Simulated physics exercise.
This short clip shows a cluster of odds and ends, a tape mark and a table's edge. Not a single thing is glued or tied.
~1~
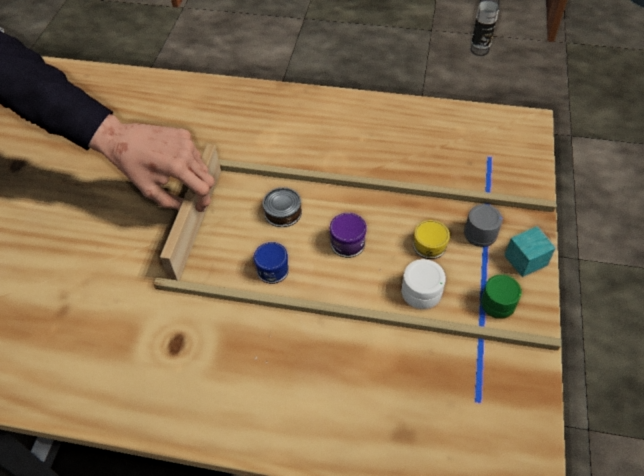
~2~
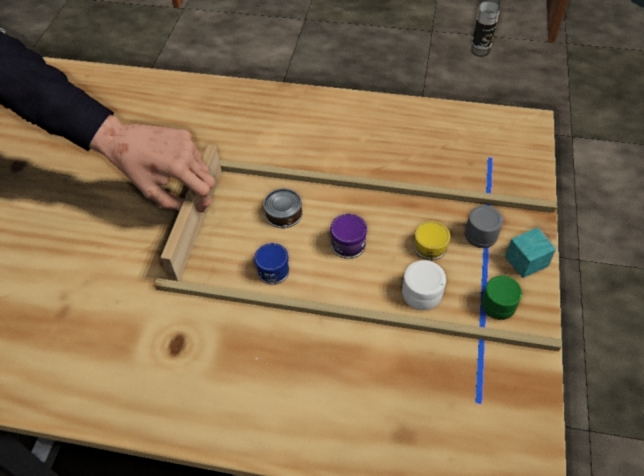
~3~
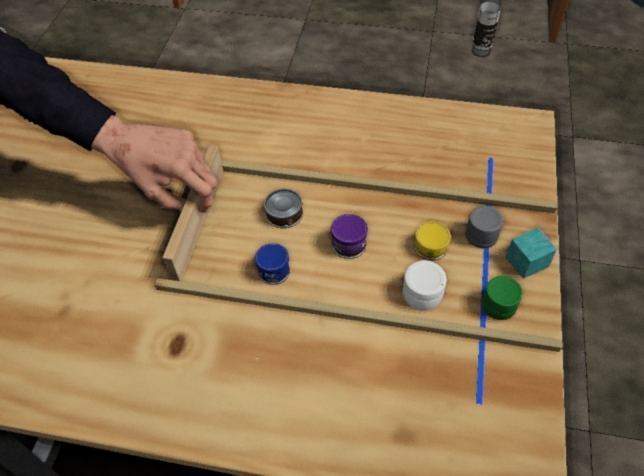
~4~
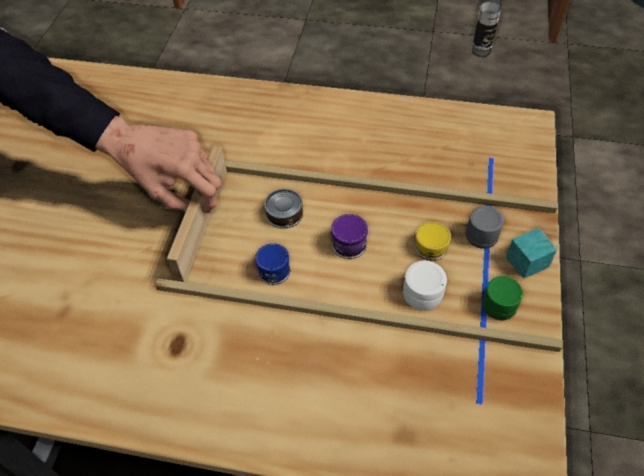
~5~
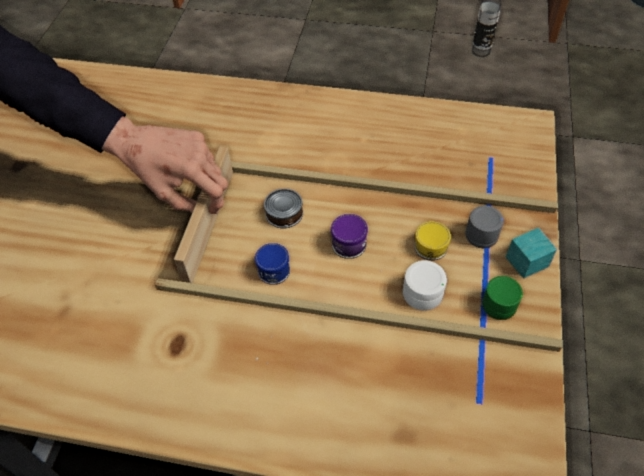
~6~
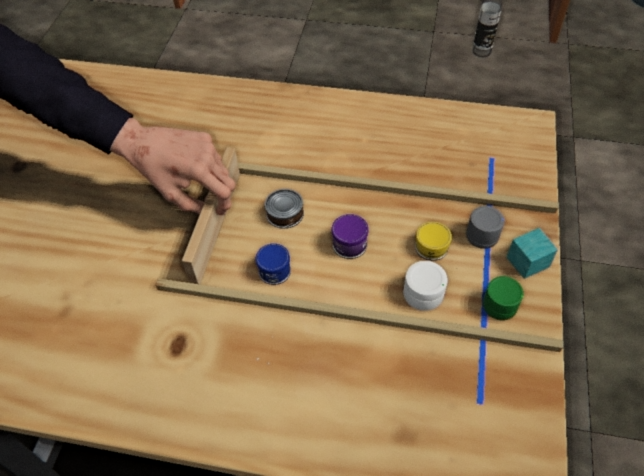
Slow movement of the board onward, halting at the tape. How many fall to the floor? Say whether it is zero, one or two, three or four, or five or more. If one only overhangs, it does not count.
I expect the edge to claim a single one or a pair.
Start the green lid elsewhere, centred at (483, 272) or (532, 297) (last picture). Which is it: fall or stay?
Safe; Gone.
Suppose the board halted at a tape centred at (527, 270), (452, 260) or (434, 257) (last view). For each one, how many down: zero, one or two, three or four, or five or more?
In order: Five or more, not one, none at all.
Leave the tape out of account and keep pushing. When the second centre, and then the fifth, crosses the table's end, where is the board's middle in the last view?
I'd put the first at about (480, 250) and the next at about (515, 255).
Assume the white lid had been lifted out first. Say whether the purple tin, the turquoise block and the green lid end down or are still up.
As for the purple tin, it holds; the turquoise block drops; and the green lid holds.
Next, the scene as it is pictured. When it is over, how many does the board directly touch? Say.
My count gives 3.
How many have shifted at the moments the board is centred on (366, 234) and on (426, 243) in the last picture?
Up to then 3, and up to the other point 7.
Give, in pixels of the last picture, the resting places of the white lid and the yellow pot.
The white lid settles near (544, 305); as for the yellow pot, near (534, 253).
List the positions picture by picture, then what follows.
The first frame shows turquoise block (530, 252); green lid (501, 297); grey lid (483, 226); board (193, 210); tape (485, 263).
The second frame shows green lid (501, 298); board (194, 211).
The third frame shows grey lid (484, 227); purple tin (349, 237).
The fourth frame shows turquoise block (531, 253); blue pot (273, 264).
The fifth frame shows green lid (502, 298); brown pot (284, 208).
The sixth frame shows turquoise block (532, 253); green lid (503, 299); grey lid (485, 227); board (214, 214); tape (487, 264).
Early on, none off yet; turquoise block at rest near (532, 253); green lid at rest near (503, 299); grey lid at rest near (485, 227).
A while later, none off yet; turquoise block at rest near (532, 253); green lid travelled about its own width near (529, 303); grey lid travelled a little near (502, 222).
Finally, the number that fall off is one or two; lost, green lid and turquoise block.
